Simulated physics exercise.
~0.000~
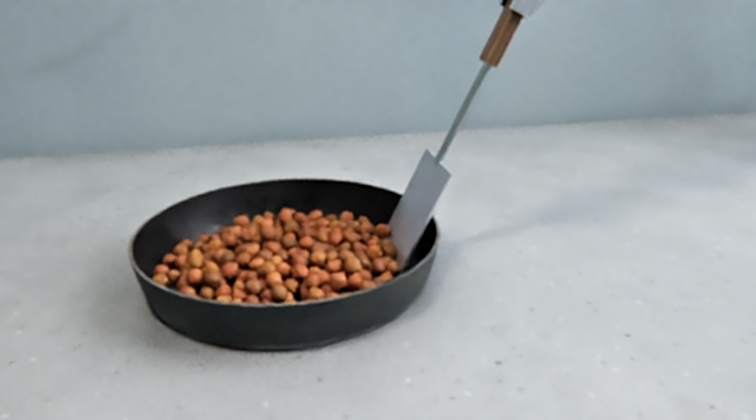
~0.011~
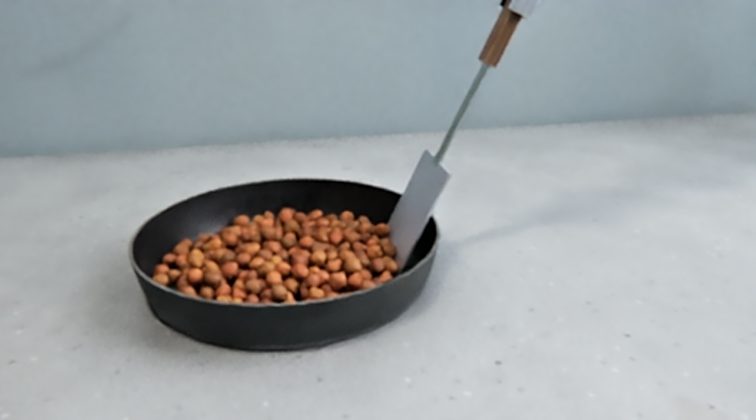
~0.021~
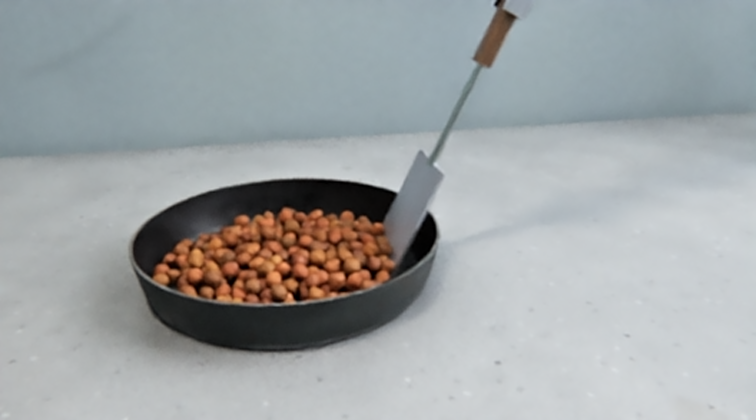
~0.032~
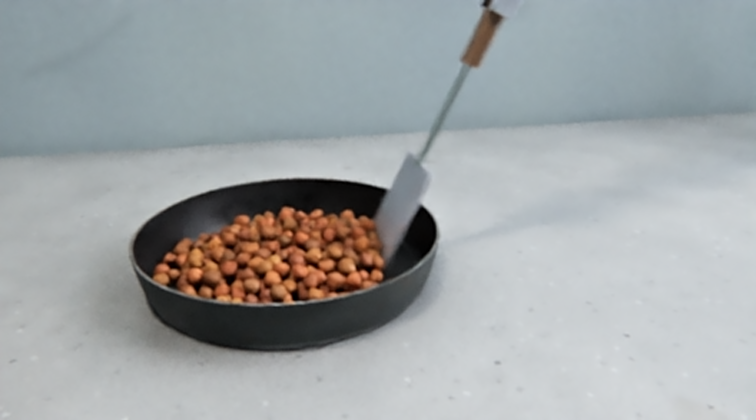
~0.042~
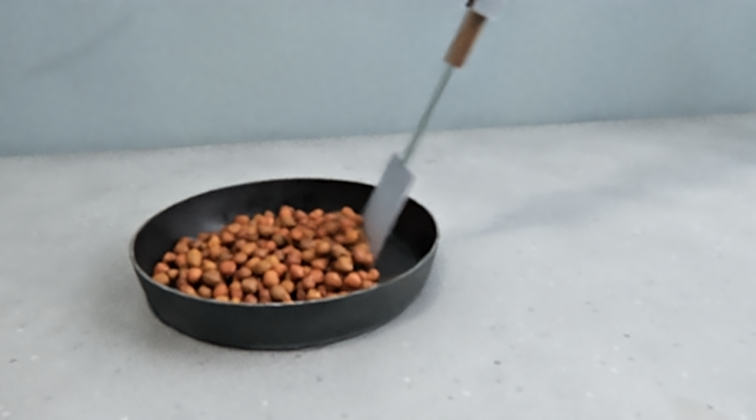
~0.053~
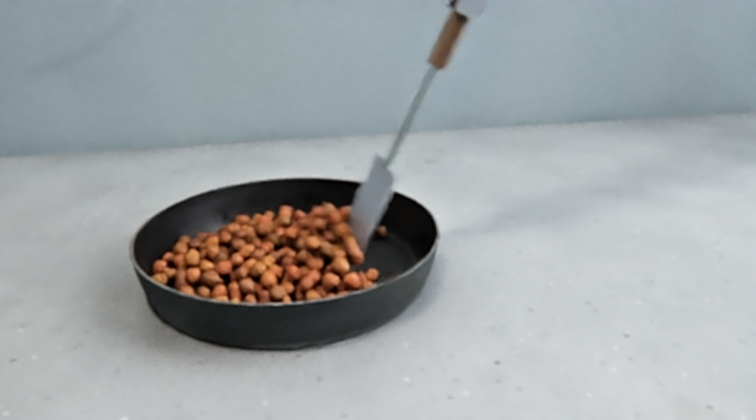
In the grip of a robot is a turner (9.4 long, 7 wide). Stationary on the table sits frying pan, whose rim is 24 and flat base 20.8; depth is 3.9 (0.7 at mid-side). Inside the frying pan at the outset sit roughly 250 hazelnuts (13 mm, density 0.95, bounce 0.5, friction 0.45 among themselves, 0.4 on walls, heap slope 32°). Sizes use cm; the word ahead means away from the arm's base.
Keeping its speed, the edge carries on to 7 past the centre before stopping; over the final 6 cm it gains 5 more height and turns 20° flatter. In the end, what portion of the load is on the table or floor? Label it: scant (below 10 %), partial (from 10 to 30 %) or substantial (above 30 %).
Partial (from 10 to 30 %).
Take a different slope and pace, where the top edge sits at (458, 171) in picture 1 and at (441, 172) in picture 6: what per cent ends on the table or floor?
My guess would be close to 0 per cent.
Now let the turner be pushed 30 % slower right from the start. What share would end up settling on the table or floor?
In that case, around 10 per cent would end on the table or floor.
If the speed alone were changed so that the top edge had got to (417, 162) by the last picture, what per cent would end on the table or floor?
My guess is around 5 percent.
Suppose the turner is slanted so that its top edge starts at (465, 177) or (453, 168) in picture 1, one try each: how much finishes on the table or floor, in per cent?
Close to 15 and 15 percent respectively.
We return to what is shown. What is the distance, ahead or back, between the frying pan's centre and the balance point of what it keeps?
Some 3.5 cm ahead of the centre.
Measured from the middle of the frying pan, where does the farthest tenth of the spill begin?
Radial distance: Approx. 100 cm.
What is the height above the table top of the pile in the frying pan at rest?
Height at the end: Around 3.5 cm.
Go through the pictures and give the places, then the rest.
In the first picture, the turner top edge at (439, 160), sloping 64°; upper third of the load around (302, 252), from x 160 to 395, top at y 215; 252 in the frying pan.
In the second picture, the turner top edge at (438, 160), sloping 64°; upper third of the load around (302, 251), from x 160 to 390, top at y 215.
In the third picture, the turner top edge at (432, 161), sloping 64°; upper third of the load around (302, 250), from x 160 to 390, top at y 215.
In the fourth picture, the turner top edge at (420, 162), sloping 64°; upper third of the load around (301, 249), from x 160 to 390, top at y 215.
In the fifth picture, the turner top edge at (404, 163), sloping 64°; upper third of the load around (303, 248), from x 160 to 390, top at y 210.
In the sixth picture, the turner top edge at (388, 164), sloping 64°; upper third of the load around (303, 245), from x 160 to 390, top at y 210; 252 in the frying pan.
After 0.08 s, sloping 64°, highest piece 6 above the table; 252 in the frying pan.
After 0.11 s, sloping 58°, highest piece 7 above the table; 252 in the frying pan.
After 0.32 s, sloping 44°, highest piece 10 above the table; 213 in the frying pan, 32 on the table or floor, 7 on the blade or in flight.
After 1.37 s, sloping 44°, highest piece 3 above the table; 213 in the frying pan, 39 on the table or floor.
In the end, 213 in the frying pan, 39 on the table or floor. That is 15 % on the table or floor.
